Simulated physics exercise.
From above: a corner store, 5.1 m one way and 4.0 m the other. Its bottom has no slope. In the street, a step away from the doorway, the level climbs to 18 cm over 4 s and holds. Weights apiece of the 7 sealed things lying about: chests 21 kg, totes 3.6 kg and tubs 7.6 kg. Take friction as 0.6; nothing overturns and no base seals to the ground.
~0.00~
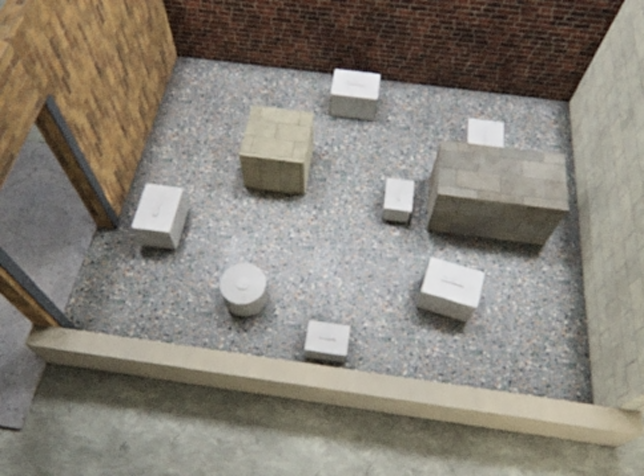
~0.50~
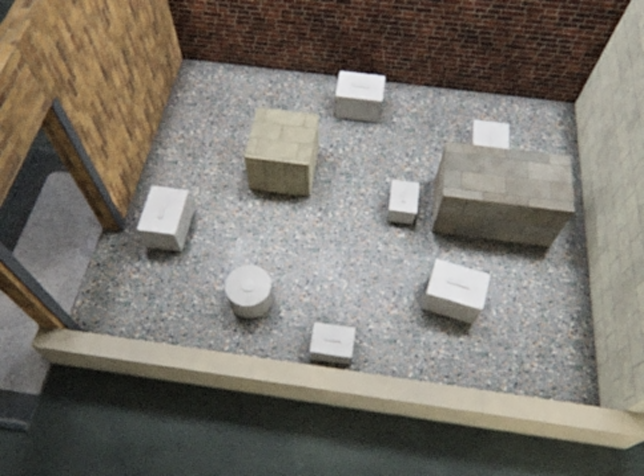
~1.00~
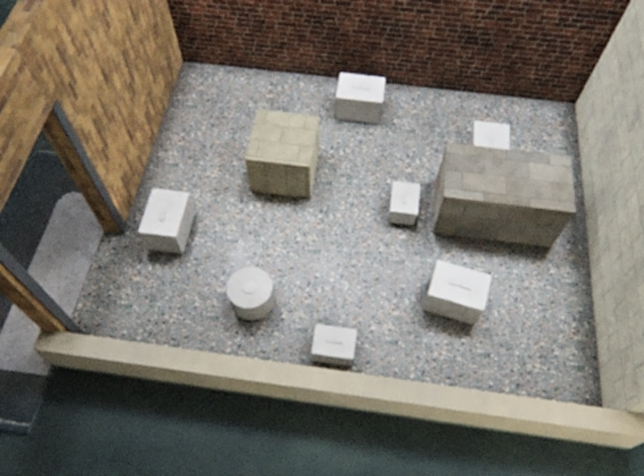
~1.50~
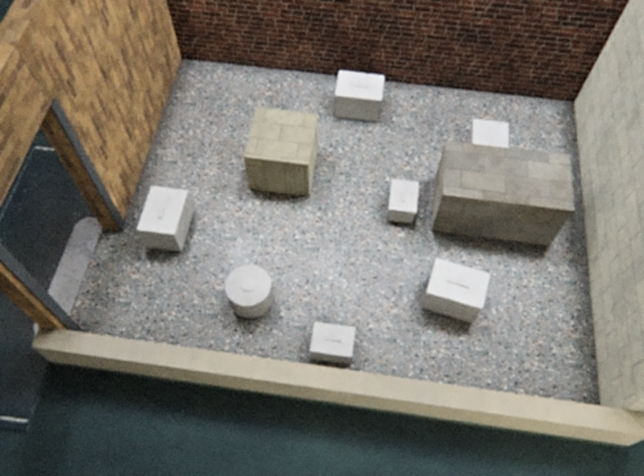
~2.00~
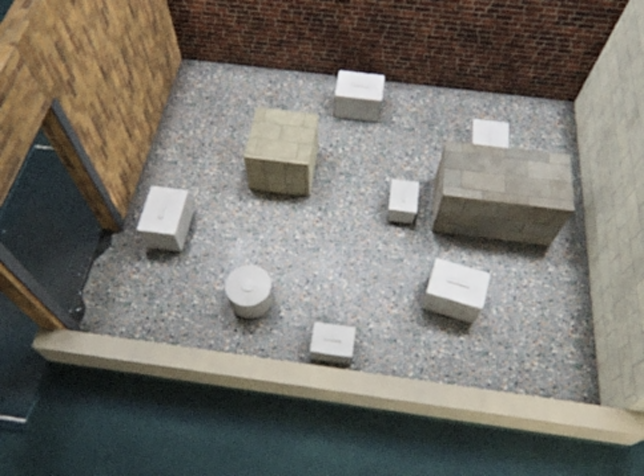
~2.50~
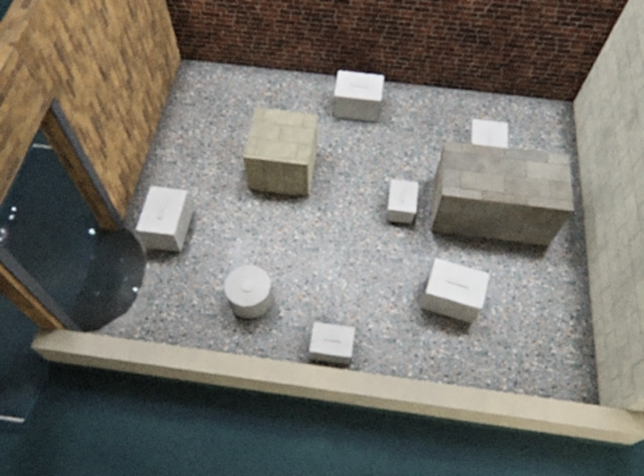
Dark water spreading across the ground outside a brick-walled room, then creeping through the left doorway as the pale blocks stay still.
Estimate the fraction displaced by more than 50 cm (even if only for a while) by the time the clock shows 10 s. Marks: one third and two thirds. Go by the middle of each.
It is between one and two thirds.
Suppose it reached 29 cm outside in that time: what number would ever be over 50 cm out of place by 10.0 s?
Then 5.
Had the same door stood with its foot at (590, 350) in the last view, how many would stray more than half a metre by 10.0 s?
In that case 2 of them.
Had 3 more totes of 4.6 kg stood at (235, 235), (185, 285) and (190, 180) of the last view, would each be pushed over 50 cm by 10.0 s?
In that order: Short of it, more, short of it.
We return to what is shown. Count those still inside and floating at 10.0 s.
2 of them.
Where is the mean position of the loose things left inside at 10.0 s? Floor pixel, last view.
At about (406, 197).
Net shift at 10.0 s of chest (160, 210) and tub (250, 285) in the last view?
In that order: 0 cm, 250 cm.
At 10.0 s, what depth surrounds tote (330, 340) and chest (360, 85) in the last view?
Roughly 11 and 4 cm.
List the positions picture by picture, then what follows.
In the first picture, a chest at (158, 207) rests on the ground; a tote at (399, 195) rests on the ground; water covers 0.0 m2; 0 of 7 have shifted.
In the second picture, a chest at (163, 210), on the bottom; a tote at (404, 196) rests on the ground; water covers 0.0 m2; 0 of 7 have shifted.
In the third picture, a chest at (164, 212), on the bottom; a tote at (405, 198) rests on the ground; 0.0 m2 under water; 0 of 7 have shifted.
In the fourth picture, a chest at (163, 210) rests on the ground; a tote at (404, 196), on the bottom; water covers 0.0 m2; 0 of 7 have shifted.
In the fifth picture, a chest at (163, 210) rests on the ground; a tote at (404, 196), on the bottom; water covers 0.0 m2; 0 of 7 have shifted.
In the sixth picture, a chest at (162, 210), on the bottom; a tote at (403, 196), on the bottom; water covers 0.4 m2; 0 of 7 have shifted.
After 3.5 s 0 of 7 are over 50 cm from their spots; 0 afloat.
After 4.5 s 0 of 7 are over 50 cm from their spots; 0 afloat.
After 7.0 s 2 of 7 are over 50 cm from their spots; 2 afloat.
After 10.0 s 3 of 7 are over 50 cm from their spots, and 3 have been at some point; 2 afloat.
